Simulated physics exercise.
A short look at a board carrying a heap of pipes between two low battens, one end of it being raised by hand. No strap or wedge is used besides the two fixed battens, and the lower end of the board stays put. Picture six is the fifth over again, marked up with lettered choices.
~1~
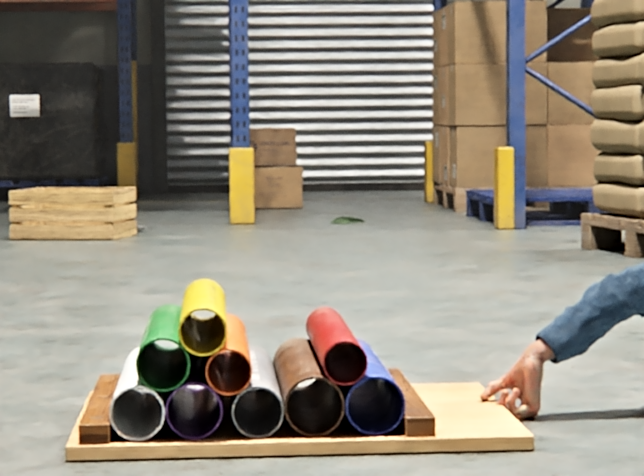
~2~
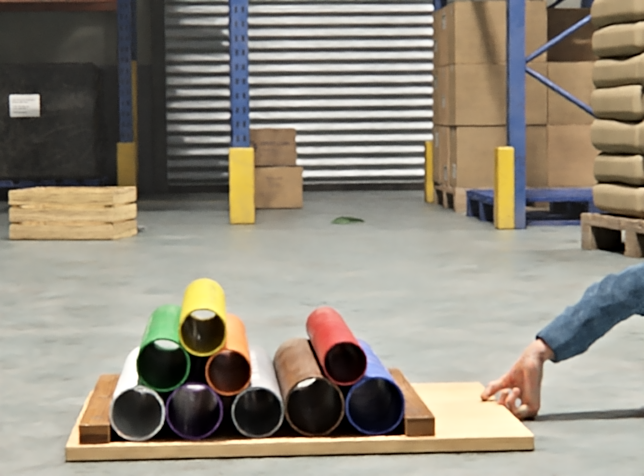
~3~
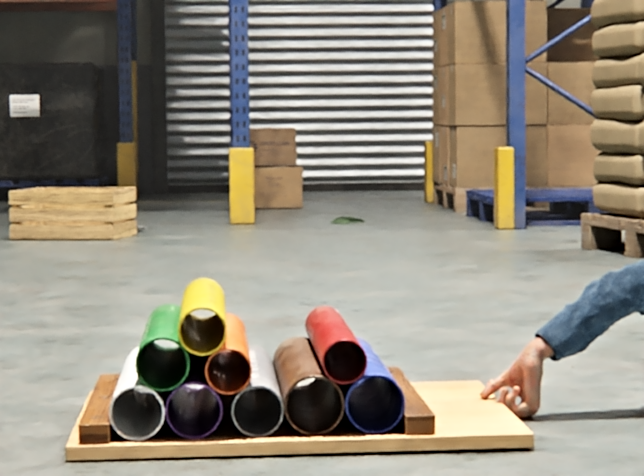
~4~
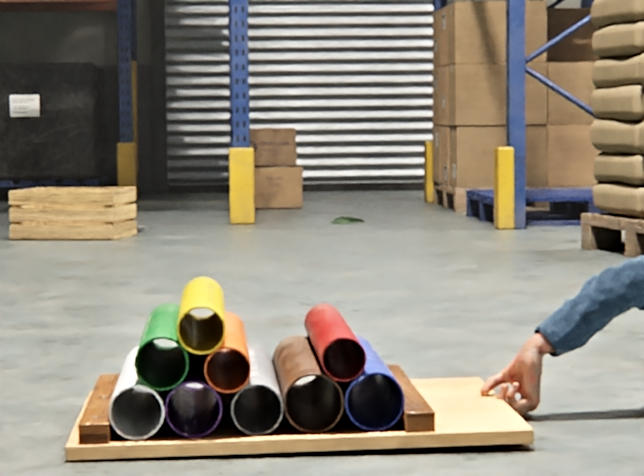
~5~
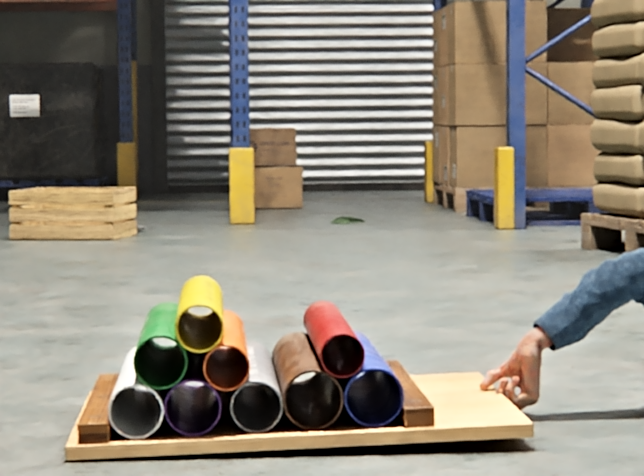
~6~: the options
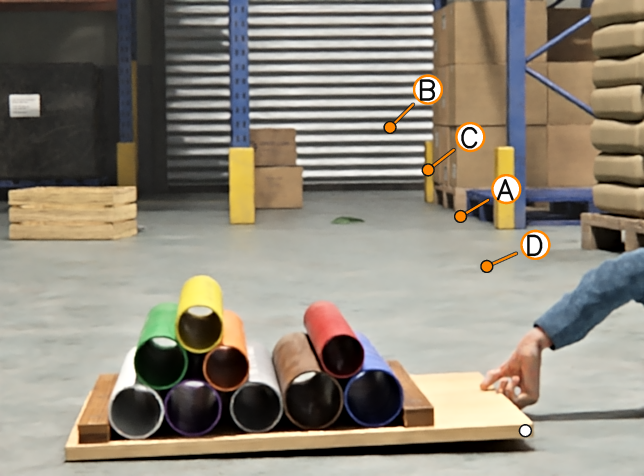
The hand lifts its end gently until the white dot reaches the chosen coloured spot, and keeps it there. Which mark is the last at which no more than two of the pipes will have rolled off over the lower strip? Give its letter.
Mark A is as high as it can go.
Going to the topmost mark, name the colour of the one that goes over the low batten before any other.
First is the green one.
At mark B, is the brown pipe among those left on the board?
The brown pipe: Yes.
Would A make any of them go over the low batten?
At A: Yes.
On the marked copy, A at (461, 216); B at (390, 127); C at (428, 170); D at (487, 266); the white dot at (525, 431).
Taking A. A third of the way, board at 17°.
Two thirds of the way, board at 30°.
When it is over, board at 30°, two over the low batten (green, yellow).
As for the rest, B four over the low batten (green, red, orange, yellow); C four over the low batten (green, red, orange, yellow); D two over the low batten (green, yellow).
